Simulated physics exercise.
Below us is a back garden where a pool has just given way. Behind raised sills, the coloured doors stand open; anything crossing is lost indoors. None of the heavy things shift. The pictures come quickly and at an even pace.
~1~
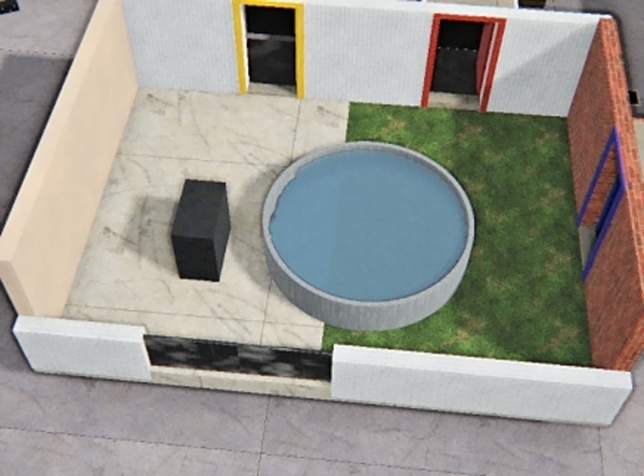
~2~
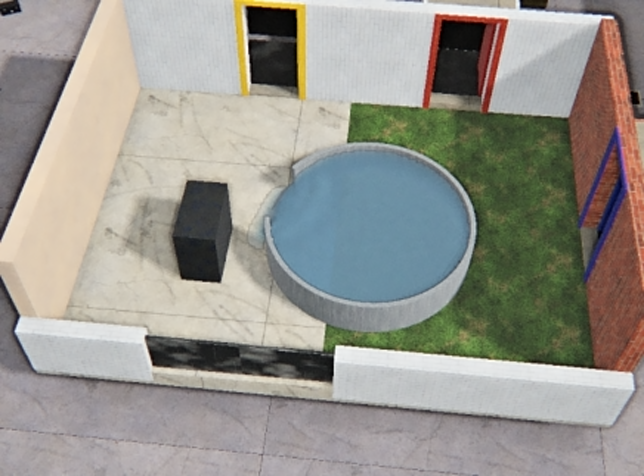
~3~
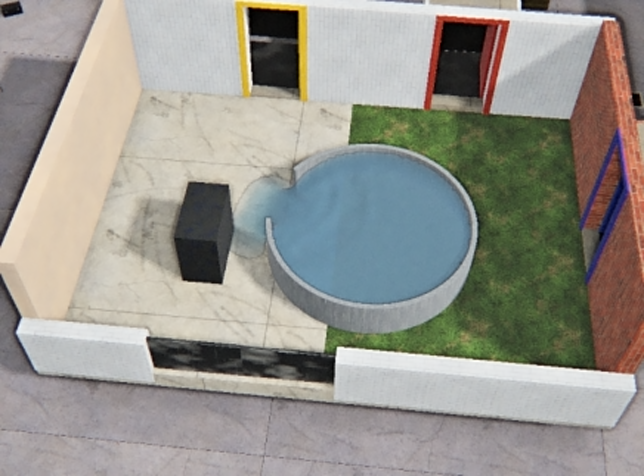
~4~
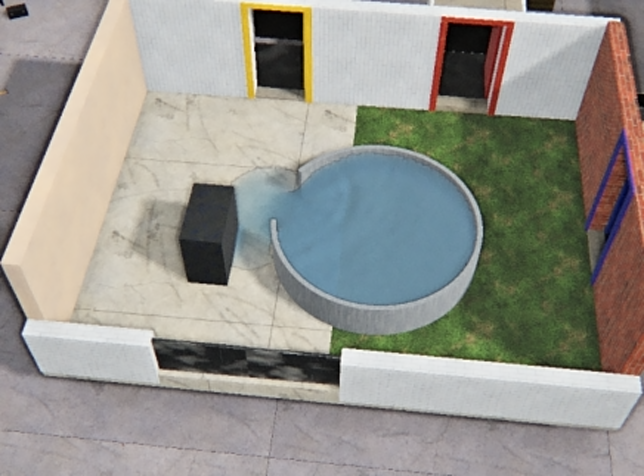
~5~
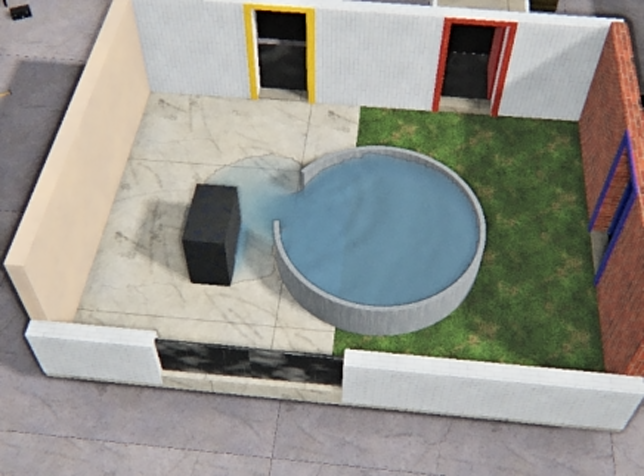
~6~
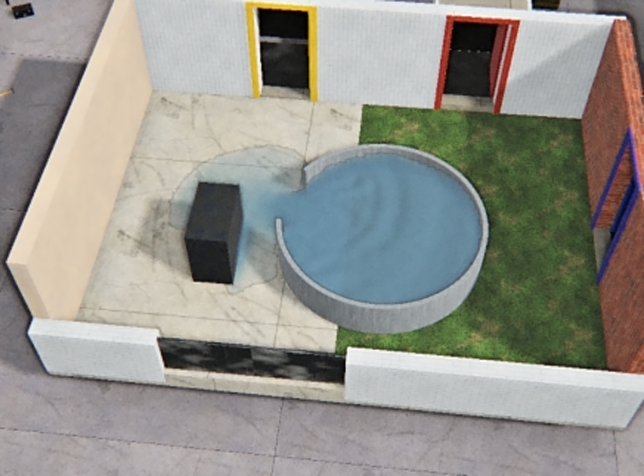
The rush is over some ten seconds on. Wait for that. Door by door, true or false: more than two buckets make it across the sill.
Red door: False; blue door: False; yellow door: True.
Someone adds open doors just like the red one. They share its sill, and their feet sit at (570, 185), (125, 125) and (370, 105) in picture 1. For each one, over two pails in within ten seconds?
Taken in sequence, they go: Not exceeded, exceeded, not exceeded.
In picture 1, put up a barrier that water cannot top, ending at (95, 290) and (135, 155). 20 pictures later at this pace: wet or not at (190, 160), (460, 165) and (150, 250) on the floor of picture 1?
One after the other: Under water, dry, flooded.
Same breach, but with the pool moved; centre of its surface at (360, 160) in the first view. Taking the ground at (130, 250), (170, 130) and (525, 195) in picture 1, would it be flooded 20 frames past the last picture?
Spot by spot, in the order asked: Swamped, swamped, untouched.
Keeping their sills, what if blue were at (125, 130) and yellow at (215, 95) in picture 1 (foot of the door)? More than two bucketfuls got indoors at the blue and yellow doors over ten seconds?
Result: Blue door yes, yellow door yes.
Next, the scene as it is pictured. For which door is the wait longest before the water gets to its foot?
That would be the blue-painted one.
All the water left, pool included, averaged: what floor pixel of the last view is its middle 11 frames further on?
My pick is pixel (321, 227).
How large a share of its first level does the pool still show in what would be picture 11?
My figure is about 82 in a hundred.
A moment on, water covers 25 % of the floor; the red door not reached, the blue door not reached, the yellow door not reached.
Next, water covers 35 % of the floor; the red door not reached, the blue door not reached, the yellow door wet at the sill, nothing in.
Then, water covers 50 % of the floor; the red door not reached, the blue door not reached, the yellow door under two buckets in.
Later, water covers 70 % of the floor; the red door wet at the sill, nothing in, the blue door not reached, the yellow door over two buckets in.
In the end, water covers 95 % of the floor; the red door wet at the sill, nothing in, the blue door wet at the sill, nothing in, the yellow door over two buckets in.
